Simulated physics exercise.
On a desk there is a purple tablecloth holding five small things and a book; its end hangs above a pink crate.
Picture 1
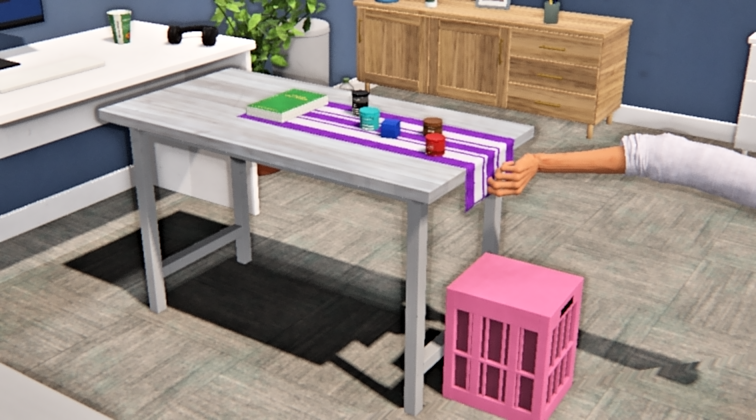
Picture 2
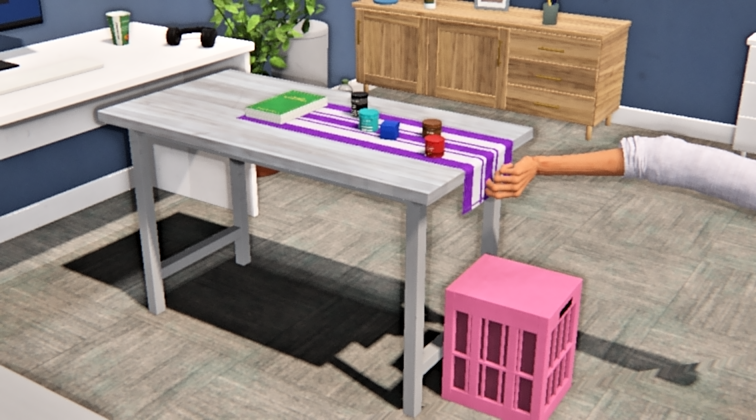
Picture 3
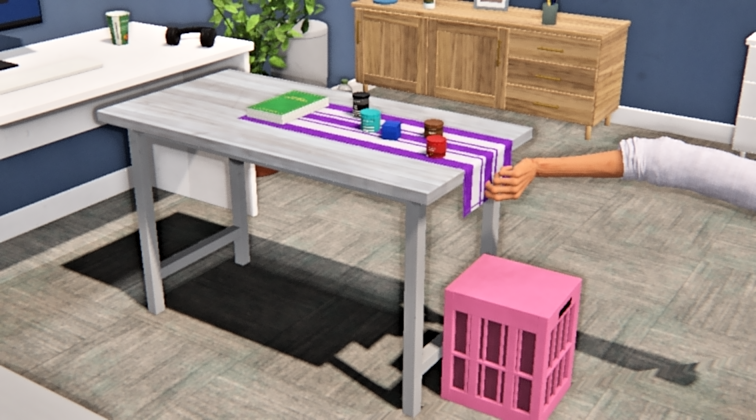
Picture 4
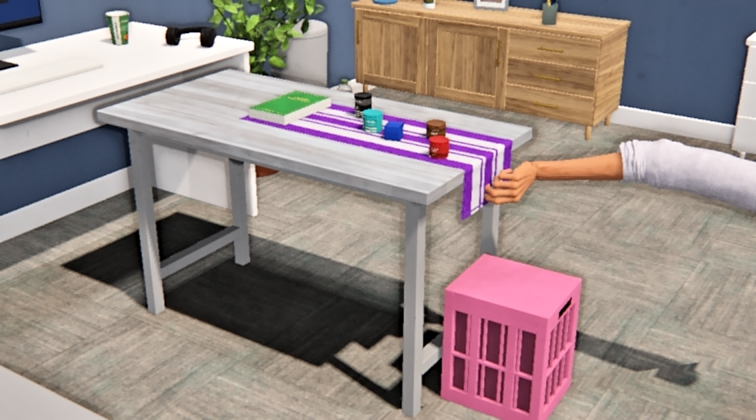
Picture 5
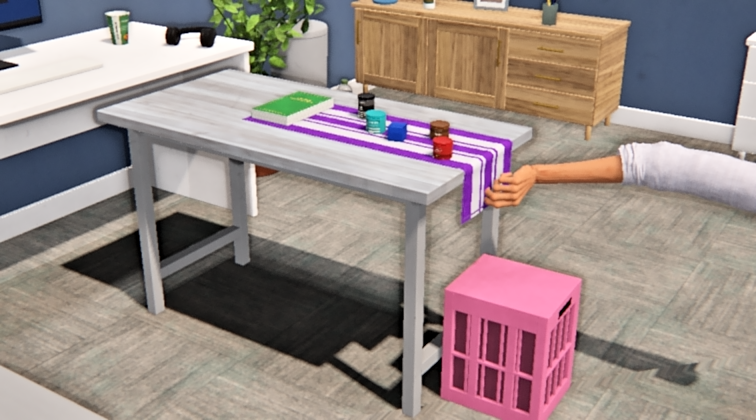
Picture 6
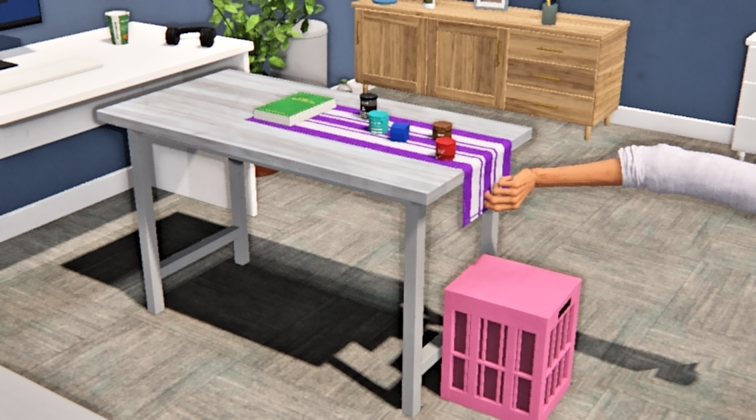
A hand gripped the end of a purple and white striped cloth at the table's right edge and slowly pulled it down a little, and the small colored pots on it shifted slightly right.
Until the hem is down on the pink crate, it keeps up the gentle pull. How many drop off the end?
Two.
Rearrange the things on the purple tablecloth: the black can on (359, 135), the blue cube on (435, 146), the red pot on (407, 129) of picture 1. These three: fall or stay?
The black can holds on, the blue cube goes over, the red pot remains up.
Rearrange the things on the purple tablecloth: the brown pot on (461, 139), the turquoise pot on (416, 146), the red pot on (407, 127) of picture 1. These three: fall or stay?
Note - brown pot lost, turquoise pot lost, red pot retained.
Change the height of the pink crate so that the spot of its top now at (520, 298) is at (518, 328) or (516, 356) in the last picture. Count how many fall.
It comes to 3 and 4 over the edge.
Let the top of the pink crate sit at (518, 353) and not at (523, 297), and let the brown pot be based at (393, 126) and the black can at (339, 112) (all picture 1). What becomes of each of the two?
The brown pot is lost, the black can stays put.
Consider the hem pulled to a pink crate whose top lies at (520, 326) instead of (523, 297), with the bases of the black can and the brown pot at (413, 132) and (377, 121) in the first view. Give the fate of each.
The black can ends up off while the brown pot ends up on top.
Early on, hem near (485, 252); red pot gone.
Midway, hem on the crate; red pot and brown pot gone.
Finally, hem on the crate; red pot and brown pot gone. The answer is two.
